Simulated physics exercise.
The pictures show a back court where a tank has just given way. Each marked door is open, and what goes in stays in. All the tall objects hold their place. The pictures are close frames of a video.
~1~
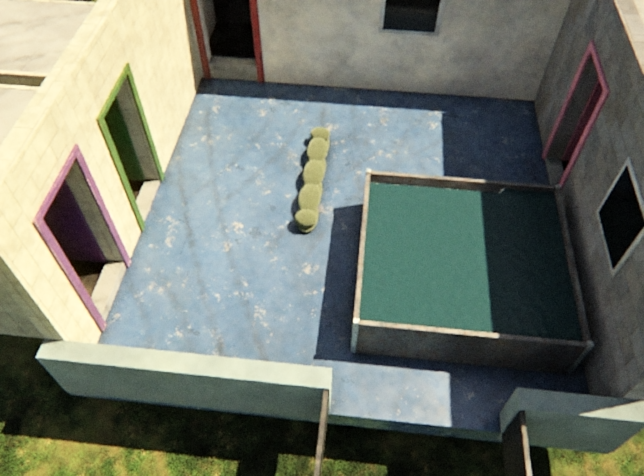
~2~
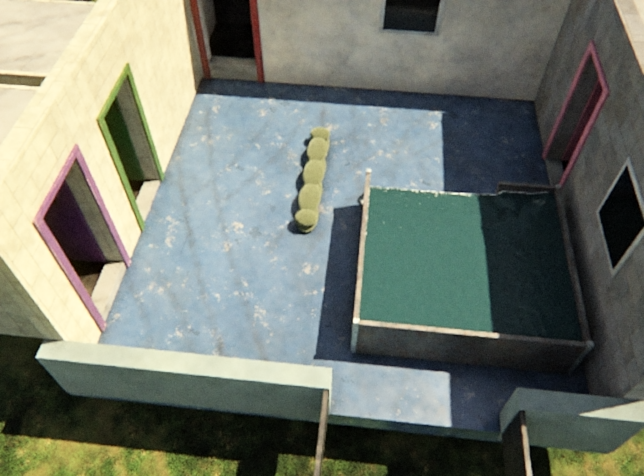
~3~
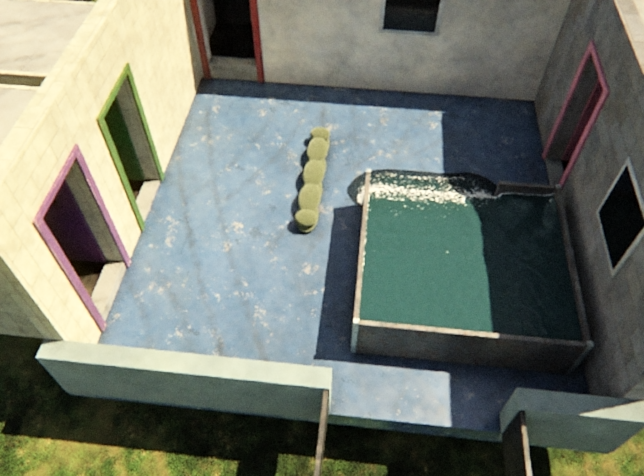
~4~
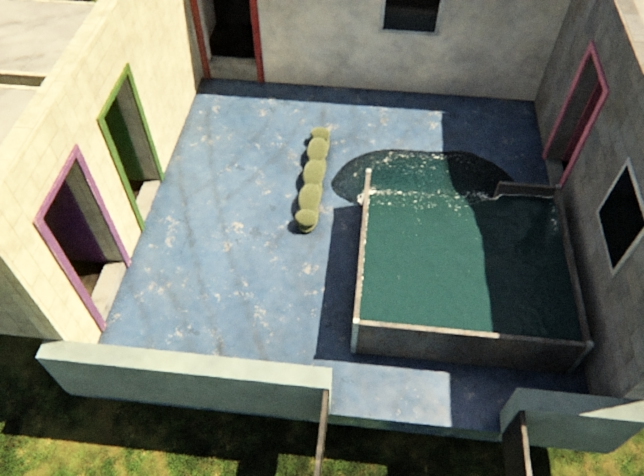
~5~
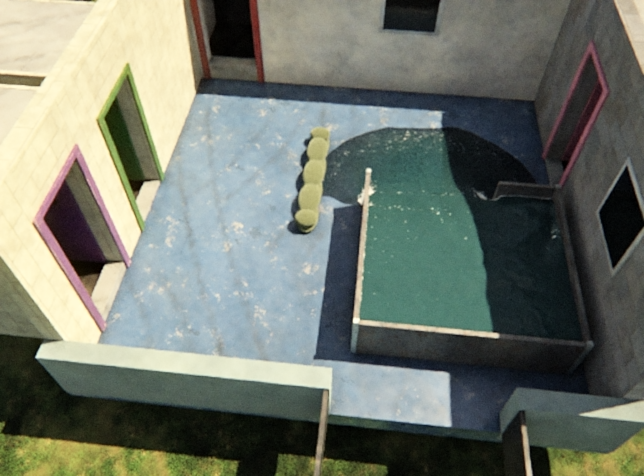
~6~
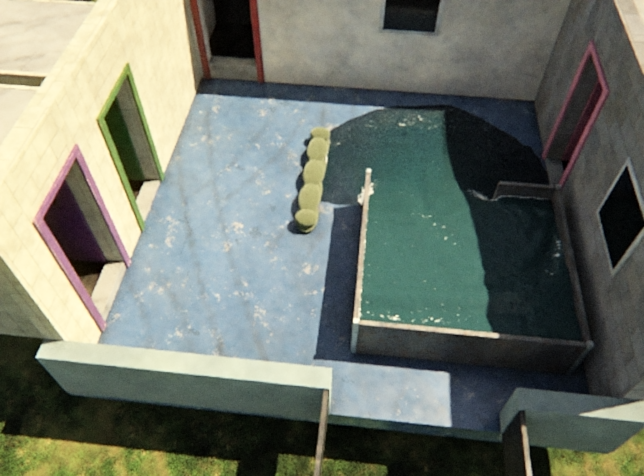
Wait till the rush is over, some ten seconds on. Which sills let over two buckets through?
The red door stays under that; the pink door takes more than that; the purple door stays under that; the green door takes more than that.
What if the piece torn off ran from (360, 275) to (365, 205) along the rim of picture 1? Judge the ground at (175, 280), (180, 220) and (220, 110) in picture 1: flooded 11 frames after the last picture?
One after the other: Covered, flooded, not flooded.
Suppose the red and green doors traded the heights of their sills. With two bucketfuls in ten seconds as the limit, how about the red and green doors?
The red one takes more, the green one keeps below it.
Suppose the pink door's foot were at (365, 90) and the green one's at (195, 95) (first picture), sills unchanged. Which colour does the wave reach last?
I say the purple door.
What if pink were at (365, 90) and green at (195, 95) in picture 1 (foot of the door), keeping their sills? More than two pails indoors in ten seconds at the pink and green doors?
One by one: Pink lets more in; green lets more in.
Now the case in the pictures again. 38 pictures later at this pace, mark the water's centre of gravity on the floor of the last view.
Roughly at (374, 194).
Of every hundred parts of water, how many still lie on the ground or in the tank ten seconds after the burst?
Near 90 in a hundred.
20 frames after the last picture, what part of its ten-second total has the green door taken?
Close to 0 %.
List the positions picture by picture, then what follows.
The open tank at (465, 252) is whole and still, in the first picture.
Water pours out on the open tank's far side and has run to a hidden place, in the second picture.
The front is at a hidden place, out from the gap on the open tank's far side, in the third picture.
The front is at (498, 172), out from the gap on the open tank's far side, in the fourth picture.
Water pours out on the open tank's far side and has run to (458, 132), in the fifth picture.
Water pours out on the open tank's far side and has run to (447, 109), in the sixth picture.
A moment on, water covers 30 % of the floor; the red door not reached, the pink door wet at the sill, nothing in, the purple door not reached, the green door not reached.
Next, water covers 35 % of the floor; the red door wet at the sill, nothing in, the pink door wet at the sill, nothing in, the purple door not reached, the green door not reached.
Then, water covers 55 % of the floor; the red door wet at the sill, nothing in, the pink door under two buckets in, the purple door not reached, the green door wet at the sill, nothing in.
Later, water covers 90 % of the floor; the red door wet at the sill, nothing in, the pink door over two buckets in, the purple door wet at the sill, nothing in, the green door under two buckets in.
In the end, water covers 95 % of the floor; the red door wet at the sill, nothing in, the pink door far over two buckets in, the purple door wet at the sill, nothing in, the green door over two buckets in.
